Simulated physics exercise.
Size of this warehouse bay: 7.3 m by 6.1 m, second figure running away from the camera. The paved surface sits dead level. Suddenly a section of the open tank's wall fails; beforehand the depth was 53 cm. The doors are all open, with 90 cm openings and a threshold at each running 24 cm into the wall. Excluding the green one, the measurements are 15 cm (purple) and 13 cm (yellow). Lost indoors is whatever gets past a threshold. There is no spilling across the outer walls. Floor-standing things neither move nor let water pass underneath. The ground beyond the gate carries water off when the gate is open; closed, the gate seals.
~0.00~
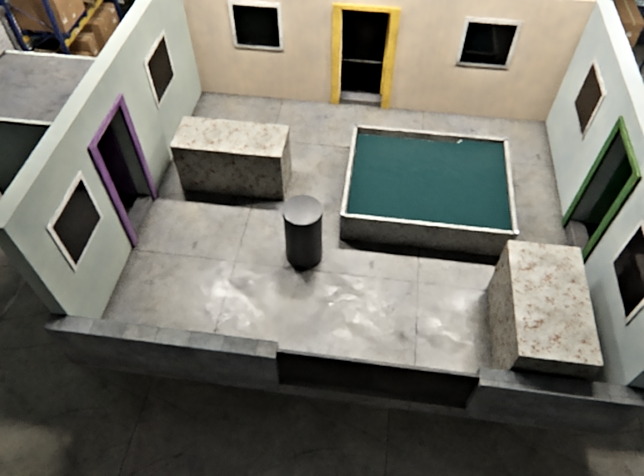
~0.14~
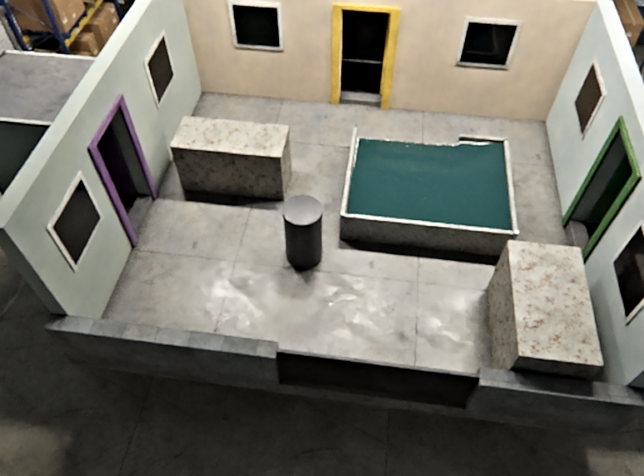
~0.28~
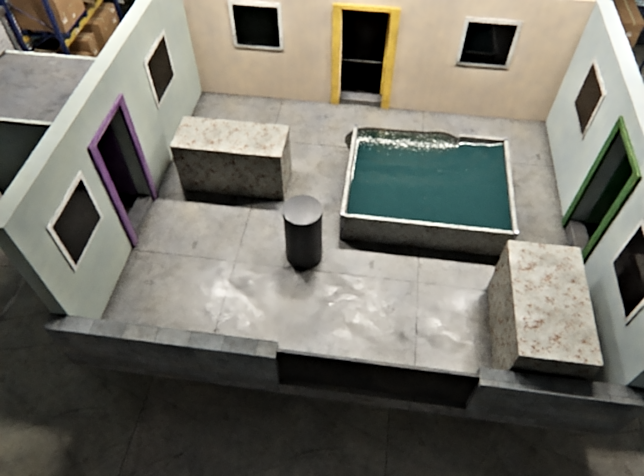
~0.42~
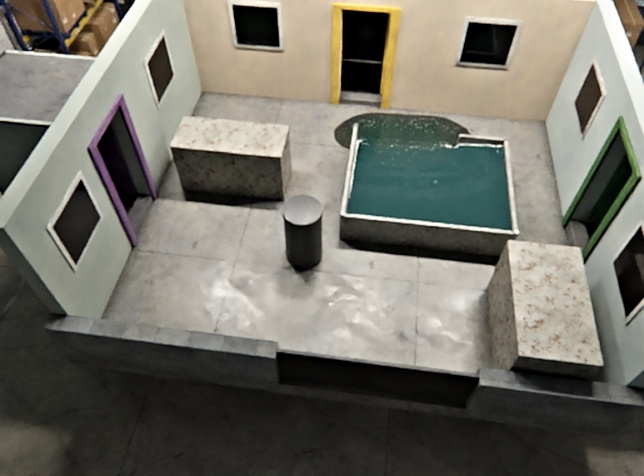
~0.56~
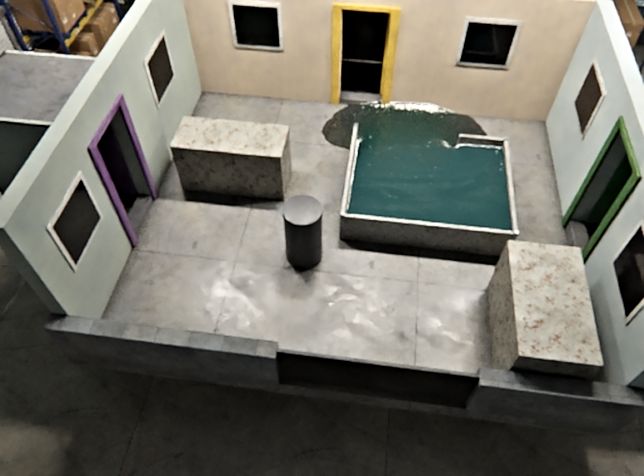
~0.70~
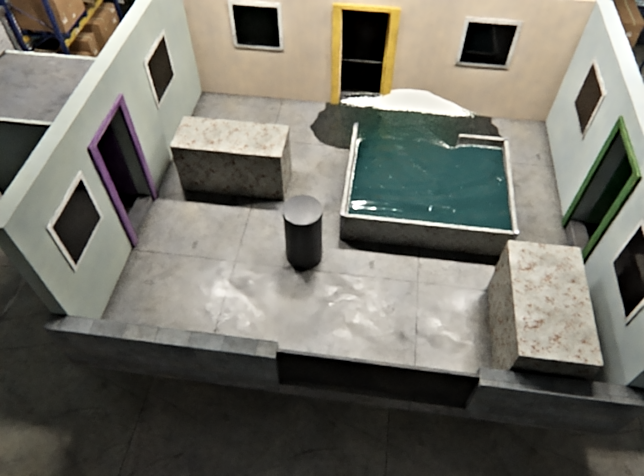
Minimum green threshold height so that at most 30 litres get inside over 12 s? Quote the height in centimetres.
Close to 9.5 cm.
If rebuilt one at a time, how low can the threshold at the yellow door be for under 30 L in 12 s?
At the yellow door you'd want roughly 28 cm.
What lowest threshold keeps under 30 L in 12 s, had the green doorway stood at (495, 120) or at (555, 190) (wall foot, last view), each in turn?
You'd want roughly 9.5 cm there first, then roughly 8.0 cm.
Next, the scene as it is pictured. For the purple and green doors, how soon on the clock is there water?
Purple door 3.4 seconds; green door 2.8 seconds.
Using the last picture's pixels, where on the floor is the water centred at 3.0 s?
About (400, 163).
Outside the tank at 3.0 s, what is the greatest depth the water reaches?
I'd put it near 28 cm.
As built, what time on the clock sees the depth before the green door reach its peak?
Peak: Close to 9.0 s.
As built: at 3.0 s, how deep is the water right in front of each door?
Lab note, cm: Purple 0; green 4; yellow 26.
After 1.4 s water covers 15 % of the floor, deepest (42 cm) near (401, 113); it has not reached the green door.
After 3.0 s water covers 35 % of the floor, deepest (28 cm) near (209, 96); 4 cm at the green door, 0 litres in over its 24 cm threshold.
After 12.0 s water covers 100 % of the floor, deepest (12 cm) near (537, 209); 11 cm at the green door, 0 litres in over its 24 cm threshold.
At the green door as built, the water arrived by 2.8 s and peaked near 15 cm at 9.2 s.
With a threshold of 8 cm, 48 litres would have come in within the 12 s; with 11 cm, 15 litres. So under 30 litres takes about 9.5 cm.
